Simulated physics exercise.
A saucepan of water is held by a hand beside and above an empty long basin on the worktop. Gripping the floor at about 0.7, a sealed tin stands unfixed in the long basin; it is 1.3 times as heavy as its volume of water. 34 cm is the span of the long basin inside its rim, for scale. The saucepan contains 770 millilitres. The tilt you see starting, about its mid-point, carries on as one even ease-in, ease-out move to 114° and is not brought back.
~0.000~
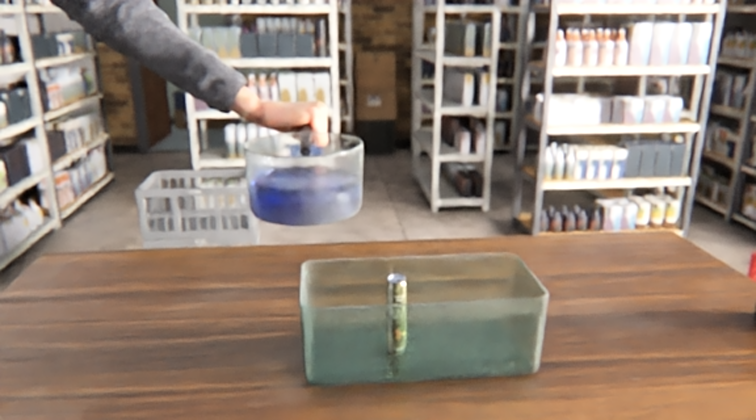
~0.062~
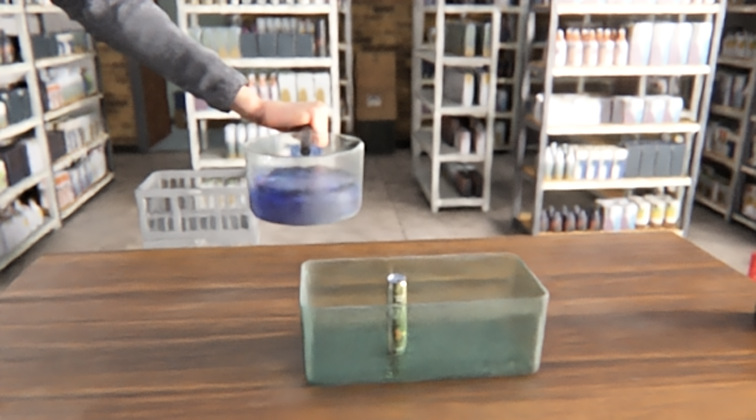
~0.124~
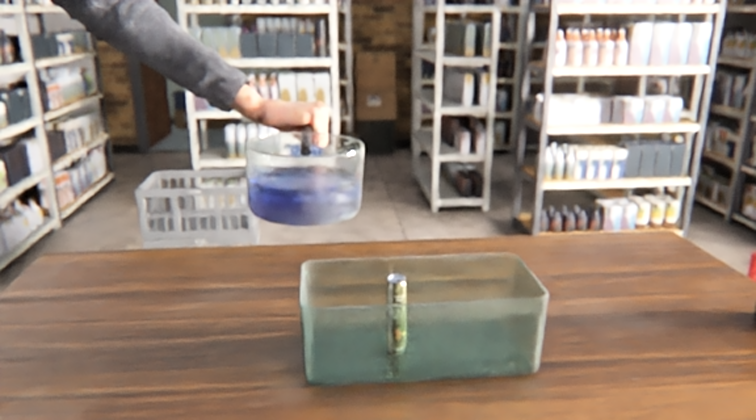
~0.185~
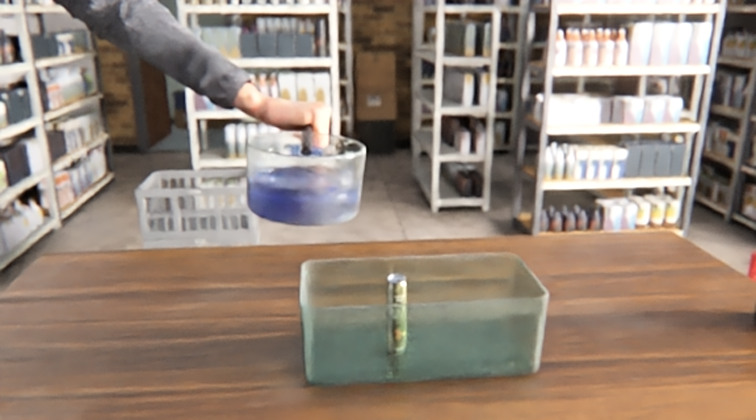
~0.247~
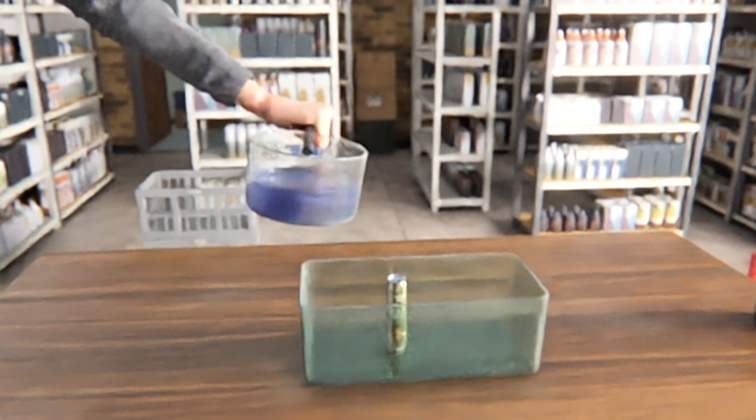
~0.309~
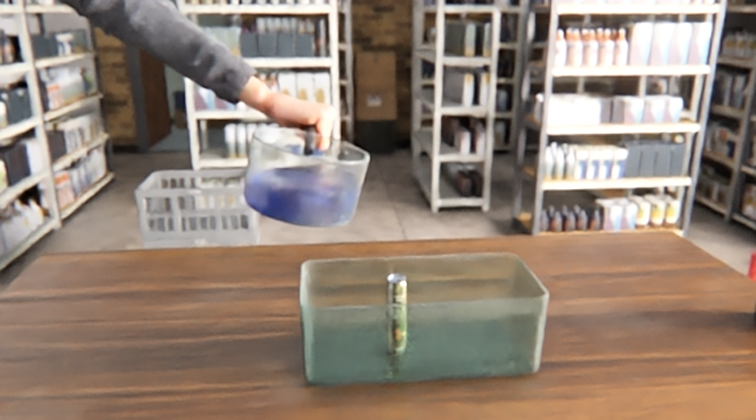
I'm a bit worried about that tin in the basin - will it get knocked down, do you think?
It is left on its base.
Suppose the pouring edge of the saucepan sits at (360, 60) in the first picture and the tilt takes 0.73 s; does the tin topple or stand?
Result: Tin tipped over.
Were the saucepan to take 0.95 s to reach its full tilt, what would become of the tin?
Holds steady.
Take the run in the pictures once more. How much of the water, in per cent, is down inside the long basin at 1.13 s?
About 70 per cent.
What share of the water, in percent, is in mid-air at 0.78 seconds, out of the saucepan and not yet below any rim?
Close to 22 in a hundred.
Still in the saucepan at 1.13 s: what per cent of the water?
Around 16 in a hundred is still there.
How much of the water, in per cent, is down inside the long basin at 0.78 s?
Close to 2 in a hundred.
By 0.78 s the tilt is 68° and 75 per cent is still to pour; the tin stands where it began.
By 1.13 s the tilt is 105° and 15 per cent is still to pour; the tin stands where it began.
By 1.50 s the tilt is 114° and 0 per cent is still to pour; the tin stands where it began.
By 1.89 s the tilt is 114° and 0 per cent is still to pour; the tin stands where it began.
At rest the tin stands where it began.
